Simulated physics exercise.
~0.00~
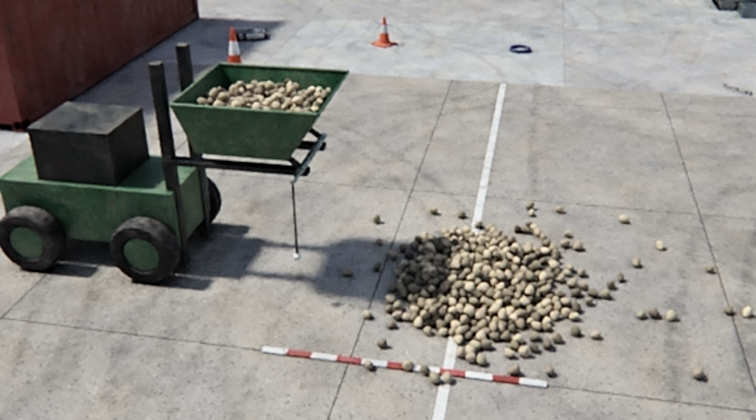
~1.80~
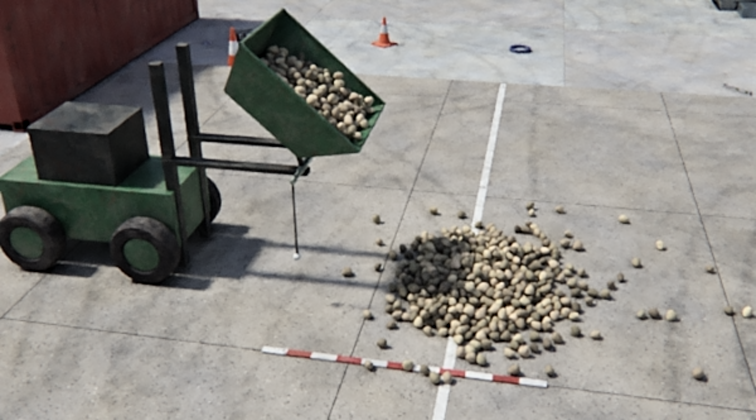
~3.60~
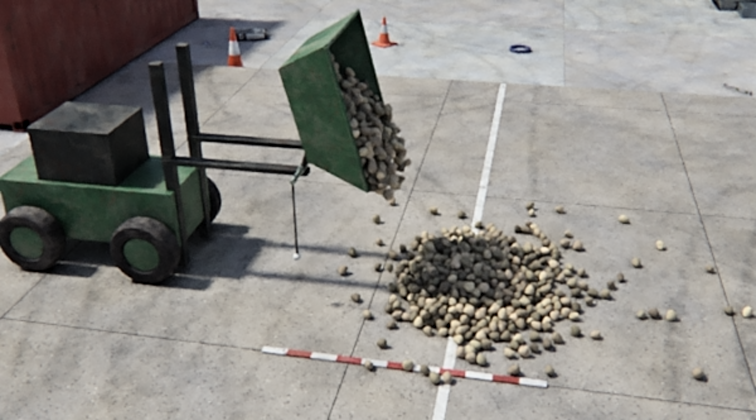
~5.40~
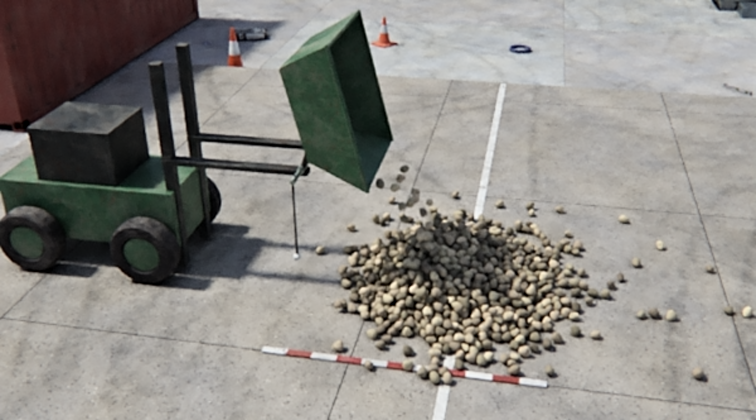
In the video, a green forklift-like vehicle holds a skip of rounded stones beside a pile already lying across a white painted line, then tips the skip steeply to the right. The stones slide out onto the pile, leaving it larger and the skip tilted and empty.
